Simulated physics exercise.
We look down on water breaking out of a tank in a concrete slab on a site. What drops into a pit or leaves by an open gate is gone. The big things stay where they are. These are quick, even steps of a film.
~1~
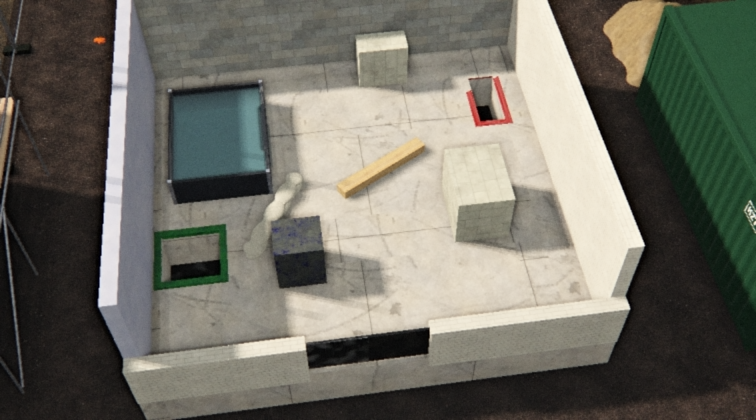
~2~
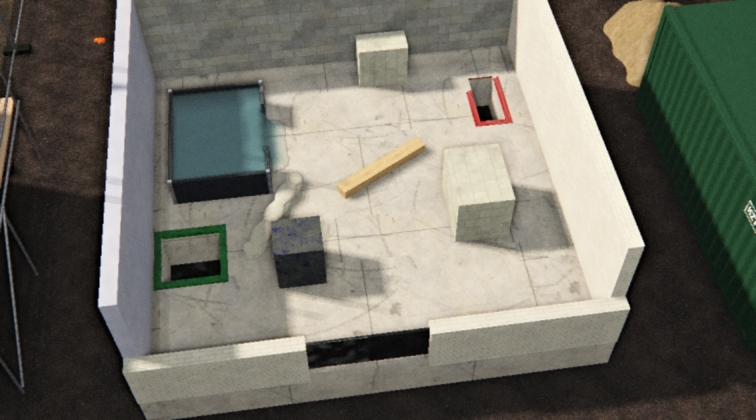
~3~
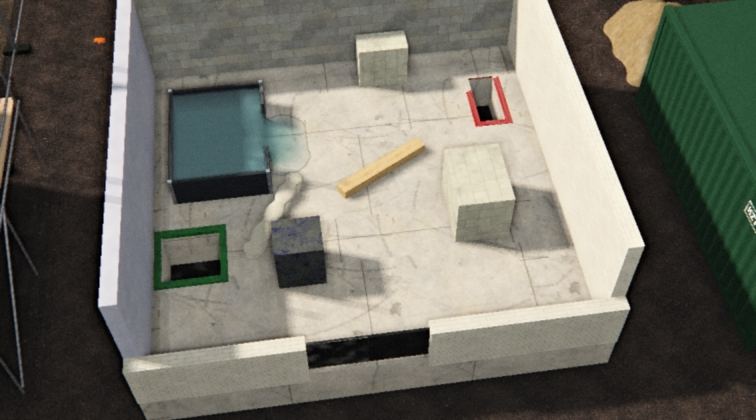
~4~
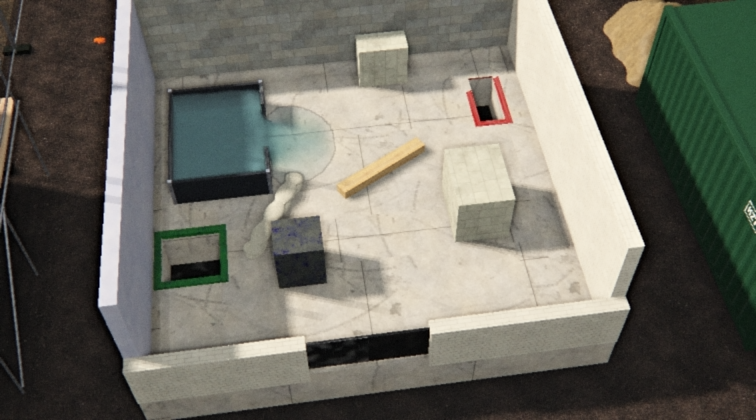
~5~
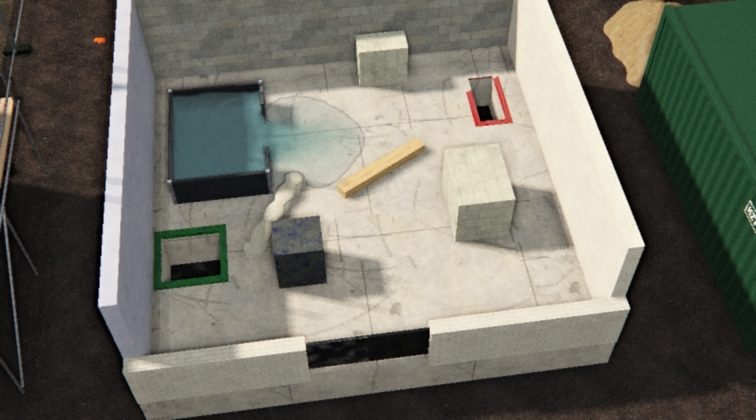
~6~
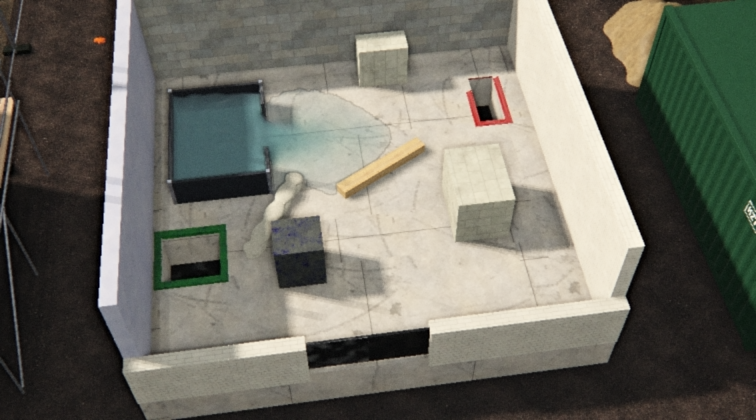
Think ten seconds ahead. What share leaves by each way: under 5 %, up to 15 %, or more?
In the end: The gate takes under 5 %; the red pit takes over 15 %; the green pit takes under 5 %.
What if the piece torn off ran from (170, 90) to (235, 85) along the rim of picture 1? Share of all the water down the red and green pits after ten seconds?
Parts in a hundred: Red 12, green 12.
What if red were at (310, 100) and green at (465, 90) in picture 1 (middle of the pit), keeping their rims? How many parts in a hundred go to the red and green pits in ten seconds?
In per cent: Red 15, green 20.
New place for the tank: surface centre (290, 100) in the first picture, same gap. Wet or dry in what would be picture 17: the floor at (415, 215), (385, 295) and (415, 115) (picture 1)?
One after the other: Dry, clear, flooded.
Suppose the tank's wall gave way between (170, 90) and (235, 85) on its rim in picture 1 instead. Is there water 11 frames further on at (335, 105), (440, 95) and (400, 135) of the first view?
As listed: Wet, clear, not flooded.
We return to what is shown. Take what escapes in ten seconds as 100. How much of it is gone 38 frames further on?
Some 65 per cent.
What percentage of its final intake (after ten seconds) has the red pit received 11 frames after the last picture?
Some 10 per cent.
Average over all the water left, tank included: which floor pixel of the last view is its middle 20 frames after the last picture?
Near (310, 136).
A moment on, water covers 20 % of the floor; the gate 0 %, the red pit 0 %, the green pit 0 %.
Next, water covers 25 % of the floor; the gate 0 %, the red pit 3 %, the green pit 0 %.
Then, water covers 35 % of the floor; the gate 0 %, the red pit 14 %, the green pit 0 %.
Later, water covers 40 % of the floor; the gate 0 %, the red pit 28 %, the green pit 0 %.
In the end, water covers 55 % of the floor; the gate 0 %, the red pit 43 %, the green pit 0 %.
